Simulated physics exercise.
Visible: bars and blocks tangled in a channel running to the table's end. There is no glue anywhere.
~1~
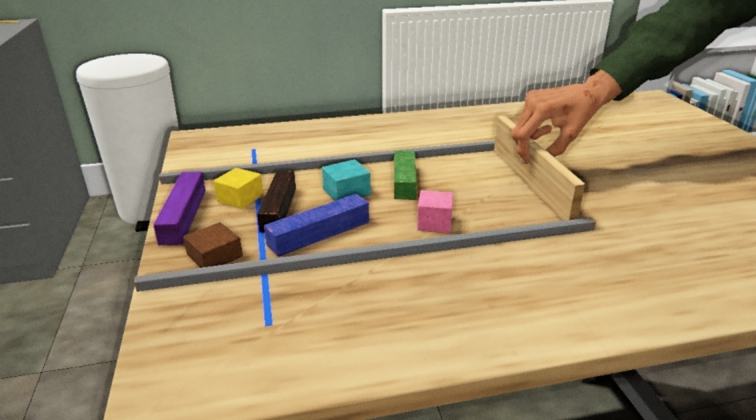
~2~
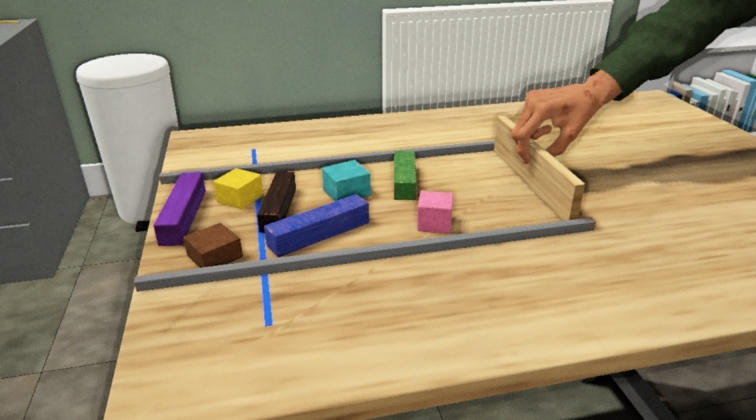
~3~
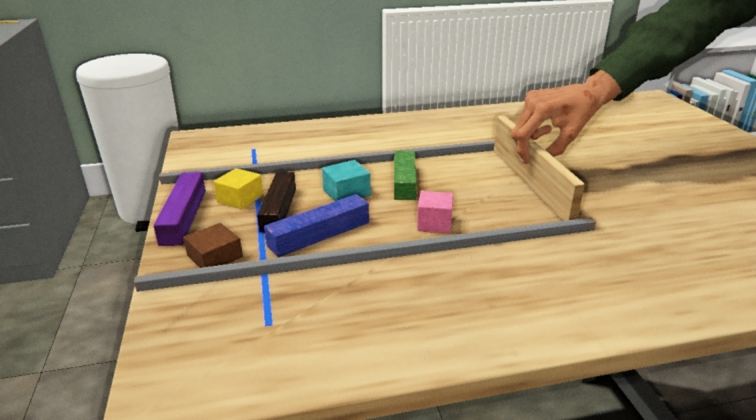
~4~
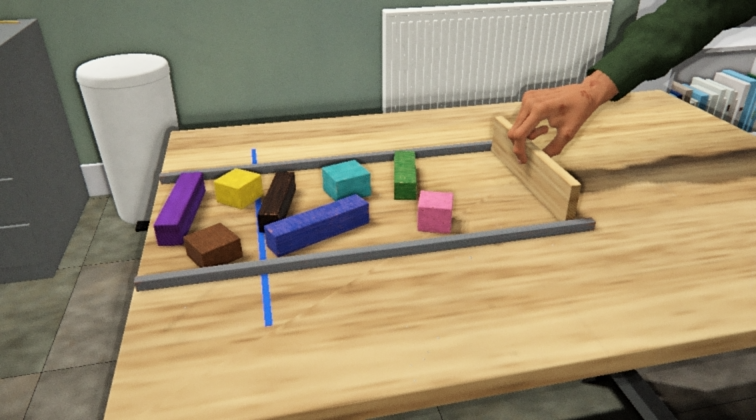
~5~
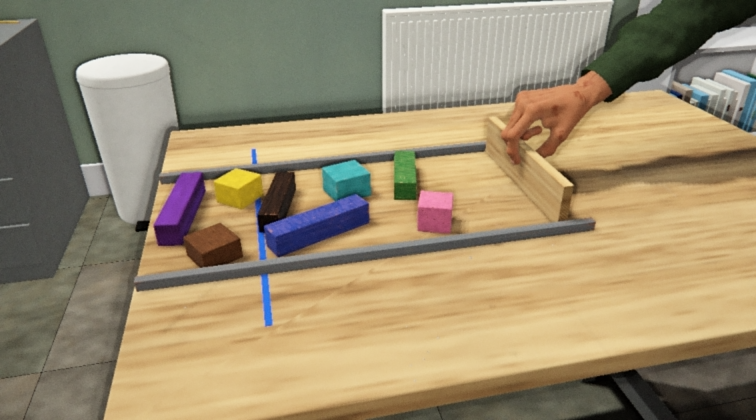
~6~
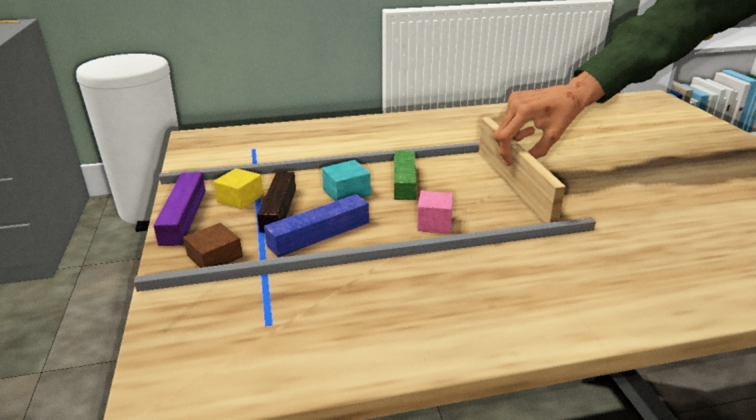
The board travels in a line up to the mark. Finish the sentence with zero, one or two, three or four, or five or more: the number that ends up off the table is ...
The number that ends up off the table is one or two.
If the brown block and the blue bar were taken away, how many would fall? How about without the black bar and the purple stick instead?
That gives 1 in the first case, then 1 in the second.
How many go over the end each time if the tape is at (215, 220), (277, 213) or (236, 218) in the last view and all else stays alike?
In that order 4, 1 and 3.
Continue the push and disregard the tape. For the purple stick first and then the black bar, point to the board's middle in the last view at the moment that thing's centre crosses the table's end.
First it's close to (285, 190), next close to (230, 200).
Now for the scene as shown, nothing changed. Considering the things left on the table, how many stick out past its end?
1 in all.
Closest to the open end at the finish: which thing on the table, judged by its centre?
The yellow block.
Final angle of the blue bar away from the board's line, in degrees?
Roughly 50° out of line.
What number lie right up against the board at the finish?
So the total is 3.
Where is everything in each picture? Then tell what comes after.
In the first picture, purple stick (182, 206); brown block (213, 247); yellow block (239, 188); board (533, 165); tape (259, 215).
In the second picture, brown block (213, 247); green bar (405, 174).
In the third picture, yellow block (239, 188); pink block (435, 212).
In the fourth picture, purple stick (182, 206); turquoise block (346, 182).
In the fifth picture, brown block (213, 247); black bar (278, 201).
In the sixth picture, purple stick (182, 206); brown block (213, 247); yellow block (239, 188); board (516, 167); tape (259, 215).
Early on, none off yet; purple stick at rest near (182, 206); brown block at rest near (213, 247); yellow block at rest near (239, 188).
Finally, the number that fall off is one or two; lost, brown block and purple stick.
